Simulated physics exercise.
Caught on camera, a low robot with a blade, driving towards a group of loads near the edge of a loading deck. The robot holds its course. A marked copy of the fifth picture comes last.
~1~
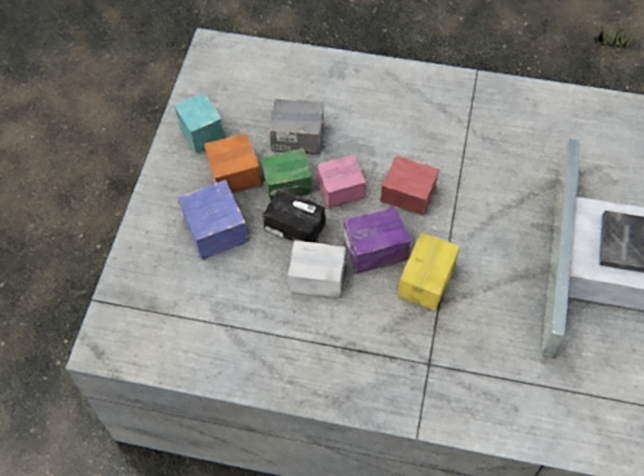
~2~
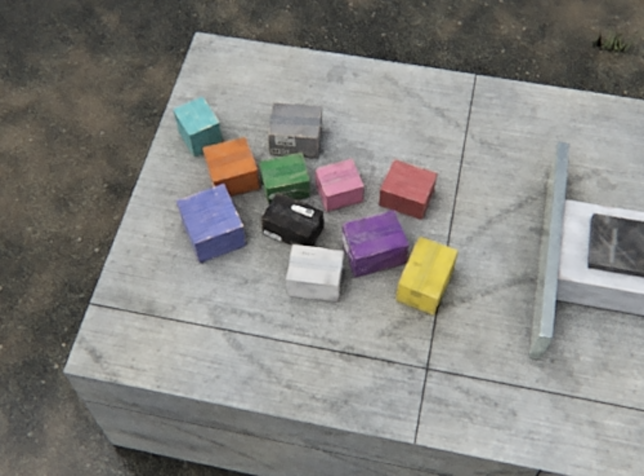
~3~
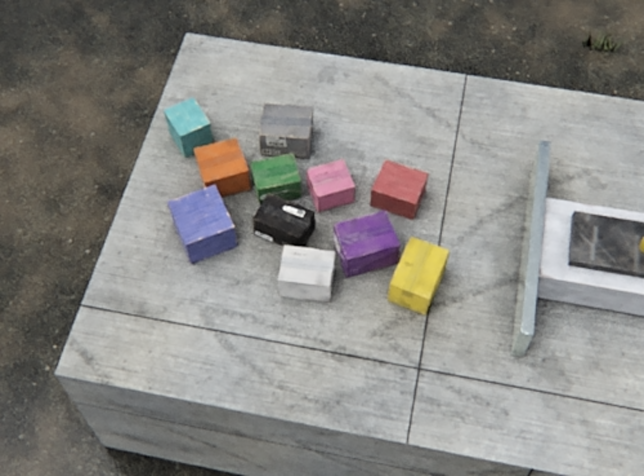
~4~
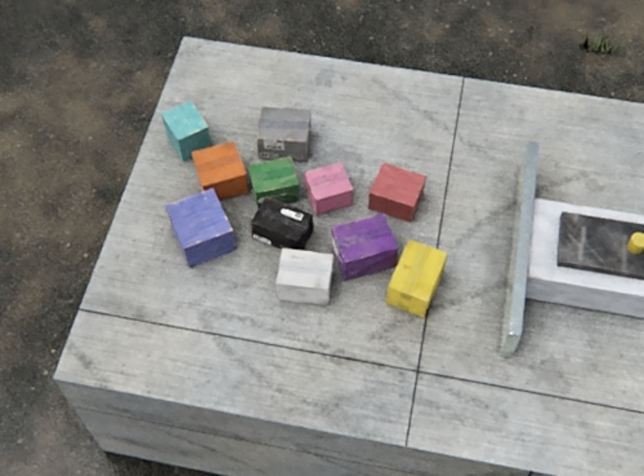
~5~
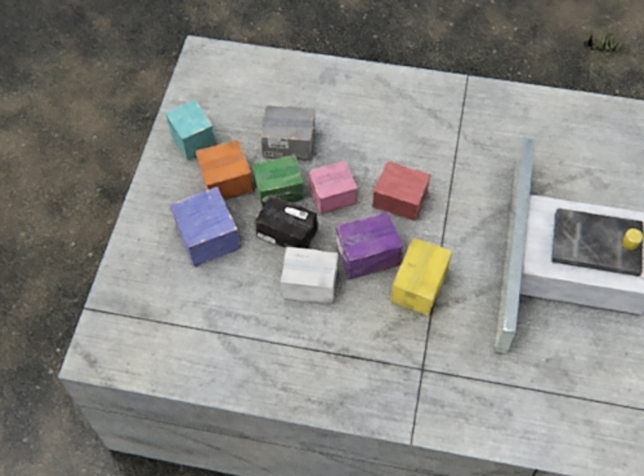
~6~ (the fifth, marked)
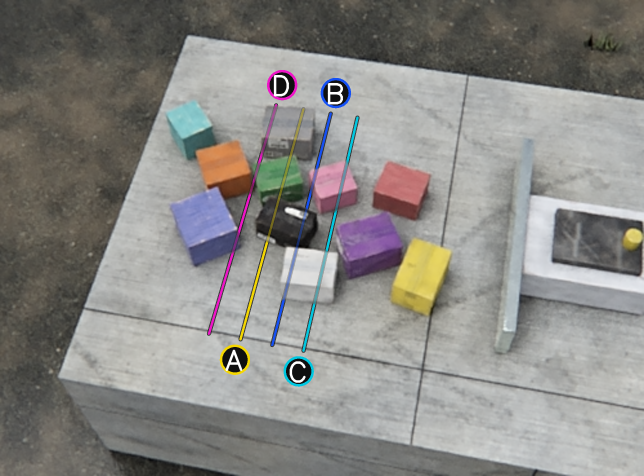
A pale stone-like deck with dark seams fills most of the view, seen from above at an angle, with dark, rough ground beyond its edges. On its left side sits a loose cluster of ten small boxes, turquoise, orange, blue, grey, green, black, pink, white, purple and red-and-yellow at the right. A low white machine with an upright grey blade slides slowly leftward from the right, while the camera drifts slightly.
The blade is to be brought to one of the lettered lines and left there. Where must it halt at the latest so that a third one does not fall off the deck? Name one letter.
D.
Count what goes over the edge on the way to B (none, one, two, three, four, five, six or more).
The count is none.
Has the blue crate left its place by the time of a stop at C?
Yes.
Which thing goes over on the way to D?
The orange parcel goes over.
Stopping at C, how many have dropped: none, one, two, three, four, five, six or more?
In all, none.
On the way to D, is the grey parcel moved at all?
By then, yes.
On the copy, A at (274, 215); B at (304, 220); C at (333, 225); D at (245, 211).
On D. First, robot (488, 223); white box (295, 275); yellow box (382, 272).
Then, robot (388, 207); turquoise crate (183, 120); orange parcel (174, 153).
Finally, robot (313, 195); orange parcel over the edge; black parcel (138, 175); one fallen.
By contrast, A is within the limit but short; B is within the limit but short; C is within the limit but short.
